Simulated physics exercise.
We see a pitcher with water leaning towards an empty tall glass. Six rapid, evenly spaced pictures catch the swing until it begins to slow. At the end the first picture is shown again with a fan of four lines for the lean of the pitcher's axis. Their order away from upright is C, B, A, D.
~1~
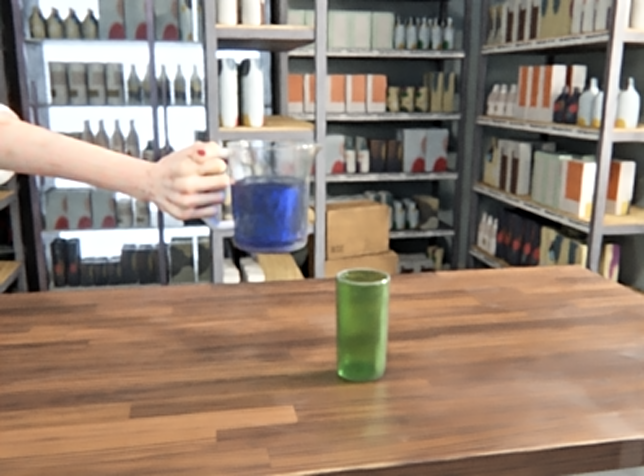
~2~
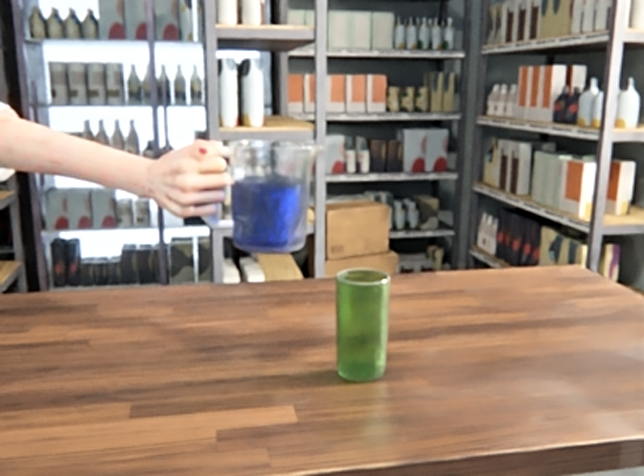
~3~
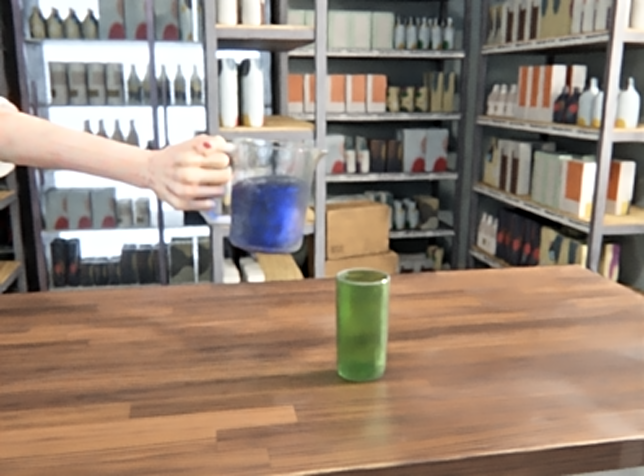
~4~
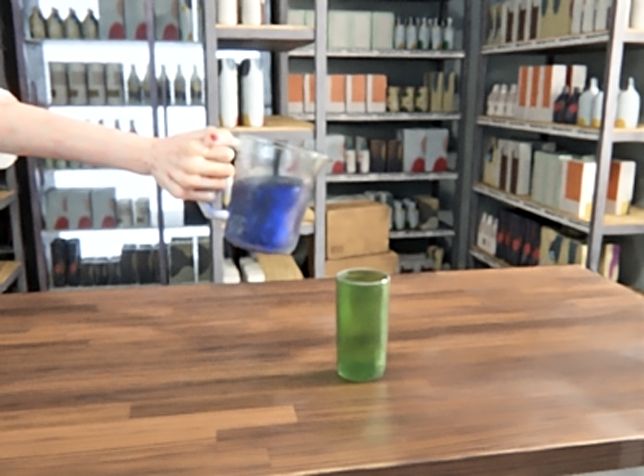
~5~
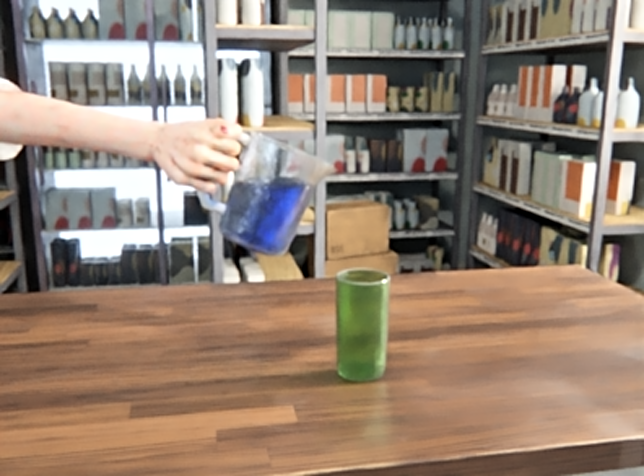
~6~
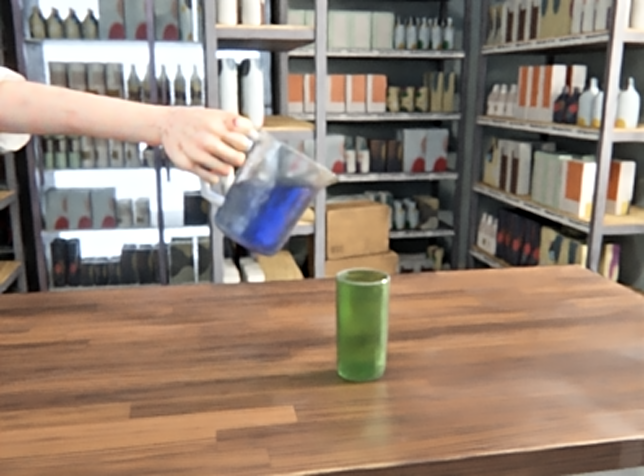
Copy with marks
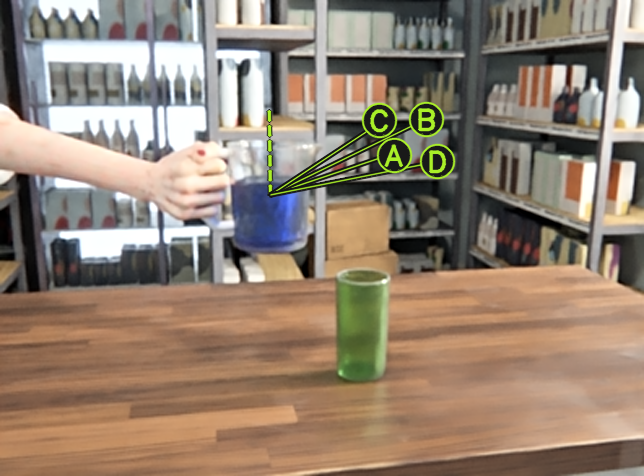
In a shop lined with shelves, a hand tilting a clear pitcher of blue liquid rightward above a green glass on a wooden table.
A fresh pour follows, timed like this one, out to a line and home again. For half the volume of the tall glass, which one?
The answer is tilt B.
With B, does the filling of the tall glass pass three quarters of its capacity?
No, less.
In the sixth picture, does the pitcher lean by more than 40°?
No, it does not.
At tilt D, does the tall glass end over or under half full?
Over.
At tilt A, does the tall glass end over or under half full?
Over.
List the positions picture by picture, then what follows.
Upright, lip at (322, 146); rim of the tall glass round (363, 275); nothing has left yet.
Upright, lip at (324, 147); nothing has left yet.
Tipped about 6°, lip at (327, 152); nothing has left yet.
Tipped about 13°, lip at (332, 159); nothing has left yet.
Tipped about 22°, lip at (336, 169); nothing has left yet.
Tipped about 31°, lip at (339, 180); nothing has left yet.
On the marked copy, A at (377, 158); B at (411, 126); C at (366, 131); D at (421, 164).
If A is chosen, the tall glass ends with about 70 % of what it can hold.
If B is chosen, the tall glass ends with about 49 % of what it can hold.
If C is chosen, the tall glass ends with about 29 % of what it can hold.
If D is chosen, the tall glass ends with about 89 % of what it can hold.
